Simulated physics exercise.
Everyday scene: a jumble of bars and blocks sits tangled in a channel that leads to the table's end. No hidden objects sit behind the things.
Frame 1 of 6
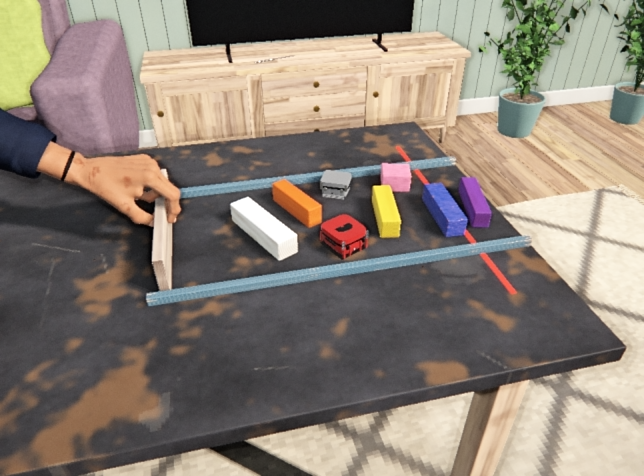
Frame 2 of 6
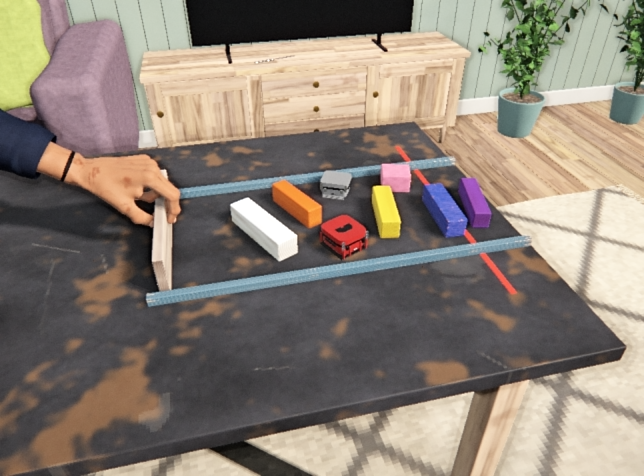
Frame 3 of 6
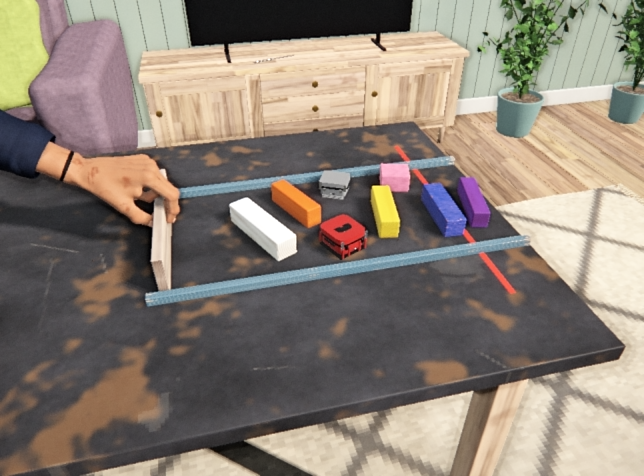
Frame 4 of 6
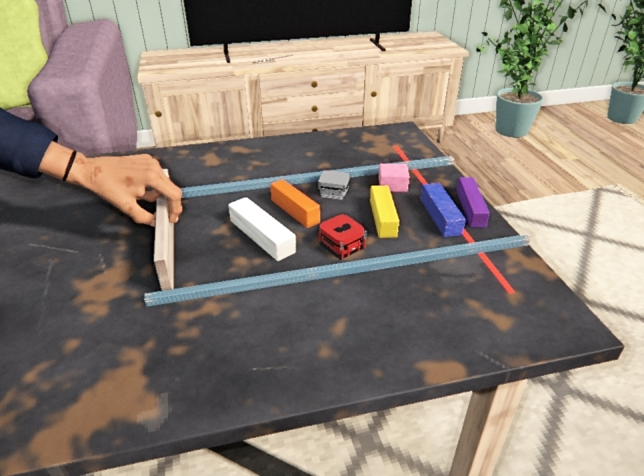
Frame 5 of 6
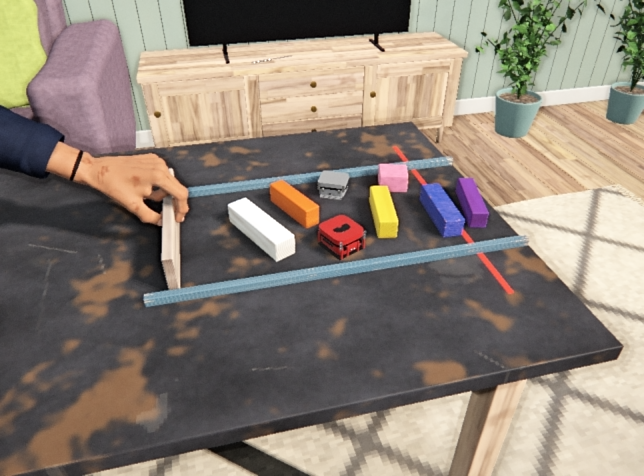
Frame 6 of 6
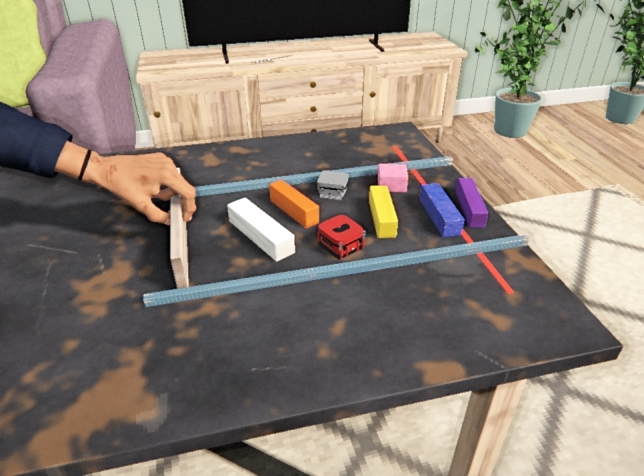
A hand held a pale board upright at the left of a dark table, behind colourful bars and blocks between two blue rails, then slid it slightly right while the objects stayed still.
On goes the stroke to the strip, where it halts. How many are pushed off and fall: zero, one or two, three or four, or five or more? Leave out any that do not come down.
After the push, three or four have dropped.
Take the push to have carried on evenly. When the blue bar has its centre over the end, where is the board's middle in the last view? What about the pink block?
When the blue bar crosses, the middle is near (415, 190); when the pink block crosses, near (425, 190).
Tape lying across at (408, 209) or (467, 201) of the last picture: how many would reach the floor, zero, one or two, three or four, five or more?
In order, you'd get just one or two falling, then five or over.
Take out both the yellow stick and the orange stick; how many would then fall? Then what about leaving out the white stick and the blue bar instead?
Well, the first time you'd get 1, and the next time 2.
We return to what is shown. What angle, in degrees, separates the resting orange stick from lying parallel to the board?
Angle: Roughly 15 degrees.
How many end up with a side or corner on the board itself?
It ends up touching 1.
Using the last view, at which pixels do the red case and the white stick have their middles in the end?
Positions - first (497, 218), then (456, 202).
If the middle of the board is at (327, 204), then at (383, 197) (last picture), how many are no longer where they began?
First 5 and then 8.
Early on, none off yet; purple stick at rest near (471, 202); blue bar at rest near (440, 209); pink block at rest near (392, 178).
A while later, none off yet; purple stick at rest near (471, 202); blue bar at rest near (440, 209); pink block at rest near (394, 178).
Further along, none off yet; purple stick travelled a little near (494, 196); blue bar travelled about its own width near (483, 201); pink block travelled well along near (450, 177).
Finally, the number that fall off is three or four; lost, yellow stick, pink block, blue bar and purple stick.
